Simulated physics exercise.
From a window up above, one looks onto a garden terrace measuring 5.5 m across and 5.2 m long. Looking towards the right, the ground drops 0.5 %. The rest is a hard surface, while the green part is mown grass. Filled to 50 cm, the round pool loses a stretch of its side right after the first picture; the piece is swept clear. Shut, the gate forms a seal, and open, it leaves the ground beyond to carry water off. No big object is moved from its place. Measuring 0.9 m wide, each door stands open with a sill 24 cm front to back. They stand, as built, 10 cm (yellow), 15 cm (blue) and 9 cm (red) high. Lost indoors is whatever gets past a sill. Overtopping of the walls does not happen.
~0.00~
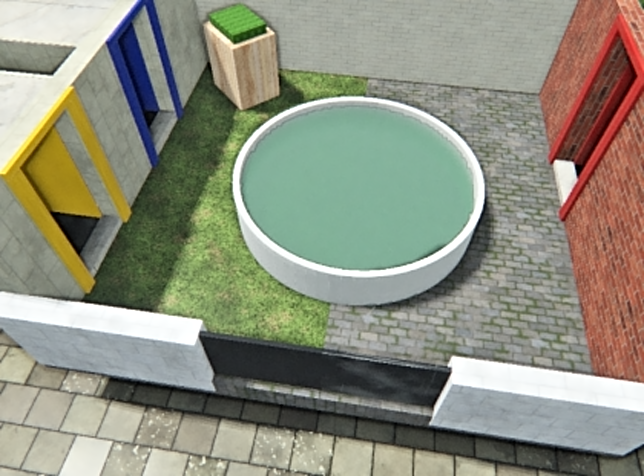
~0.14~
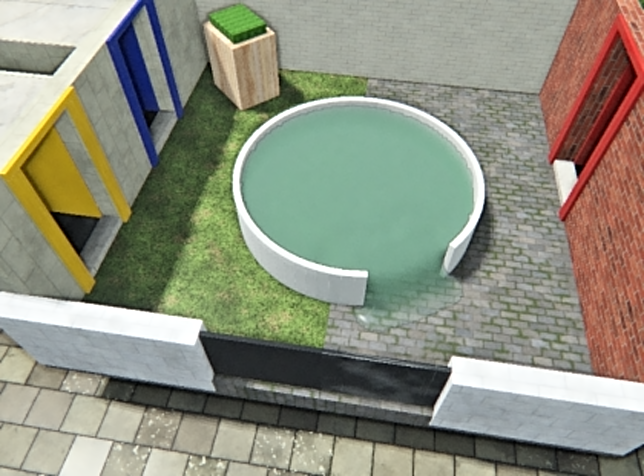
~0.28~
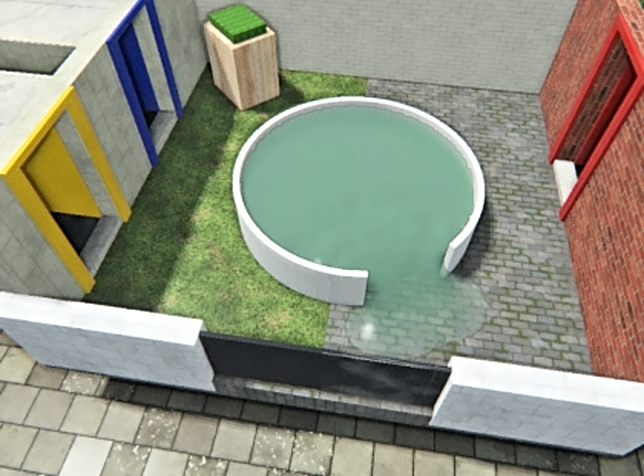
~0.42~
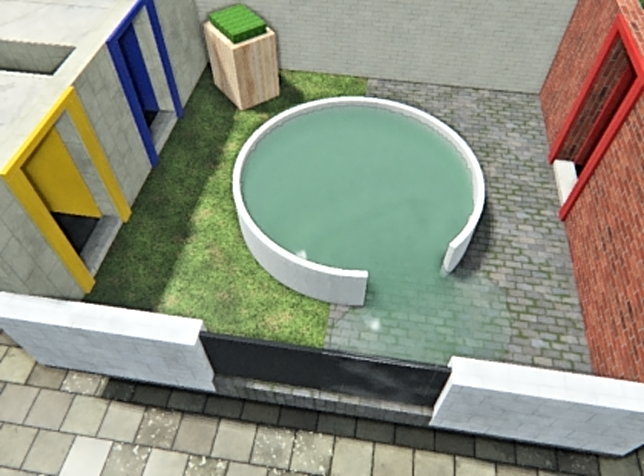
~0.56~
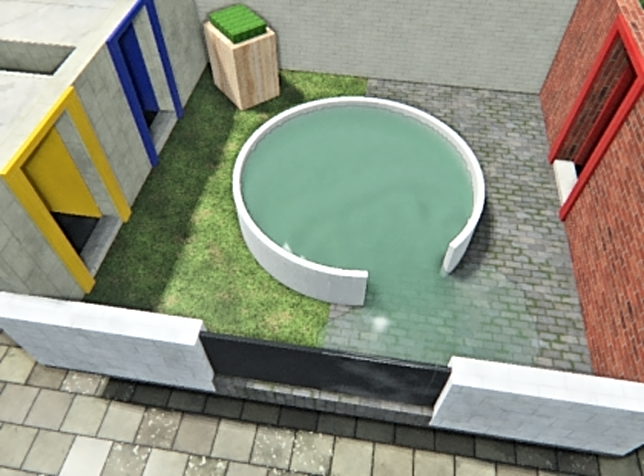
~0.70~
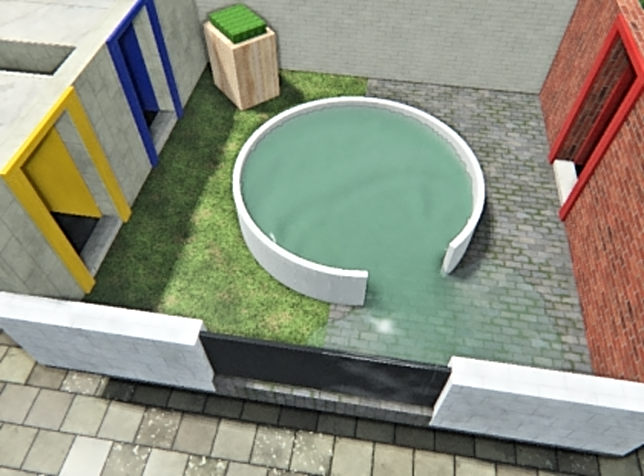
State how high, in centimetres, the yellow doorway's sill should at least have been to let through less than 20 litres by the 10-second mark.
At least some 5 cm.
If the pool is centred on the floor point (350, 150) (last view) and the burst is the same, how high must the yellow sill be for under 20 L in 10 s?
Then about 7.0 centimetres at the least.
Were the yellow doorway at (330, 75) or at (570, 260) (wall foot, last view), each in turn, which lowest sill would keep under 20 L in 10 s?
You'd want about 9.5 cm there first, then about 11.0 cm.
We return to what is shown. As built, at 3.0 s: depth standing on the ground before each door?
Yellow door 0 cm, blue door 0 cm, red door 6 cm.
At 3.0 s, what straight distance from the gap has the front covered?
Distance from gap: Approx. 4.0 m.
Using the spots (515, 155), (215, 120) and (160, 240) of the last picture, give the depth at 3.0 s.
Depth: About 5, 0, 0 cm.
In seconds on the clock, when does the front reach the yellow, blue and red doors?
Yellow: 4.0 s; blue: 6.5 s; red: 2.2 s.
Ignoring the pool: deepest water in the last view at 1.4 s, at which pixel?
Near (593, 416).
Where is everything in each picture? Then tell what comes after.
The first picture shows the round pool at (357, 178) is whole and still, 50 cm deep; the yellow door at (75, 193) is dry.
In the second picture, the gap is at (407, 285), the front 0.3 m out at (381, 324); the back of the round pool holds 50 cm.
In the third picture, the front is at a hidden place, 0.7 m from the gap at (407, 287); 0.8 m2 of floor is wet, 50 cm left at the back.
In the fourth picture, the front is at a hidden place, 1.1 m from the gap at (407, 287); 1.6 m2 of floor is wet, 50 cm left at the back.
In the fifth picture, the gap is at (407, 286), the front 1.4 m out at a hidden place; the back of the round pool holds 50 cm.
In the sixth picture, water pours out at (407, 286) and has run 1.7 m, to a hidden place; about 6 cm deep outside, 50 cm at the back; 2.8 m in a straight line remain to the yellow door at (75, 193).
After 1.4 s water covers 15 % of the floor, deepest (48 cm) near (593, 416); it has not reached the yellow door.
After 3.0 s water covers 50 % of the floor, deepest (36 cm) near (554, 410); it has not reached the yellow door.
After 10.0 s water covers 100 % of the floor, deepest (16 cm) near (574, 413); 8 cm at the yellow door, 0 litres in over its 10 cm sill.
At the yellow door as built, the water arrived by 4.0 s and peaked near 9 cm at 7.2 s.
Run again over the same 10 s with other heights there, 30 litres in over 4.5 cm, 11 litres over 6 cm. The limit of 20 litres is kept from about 5 cm up.
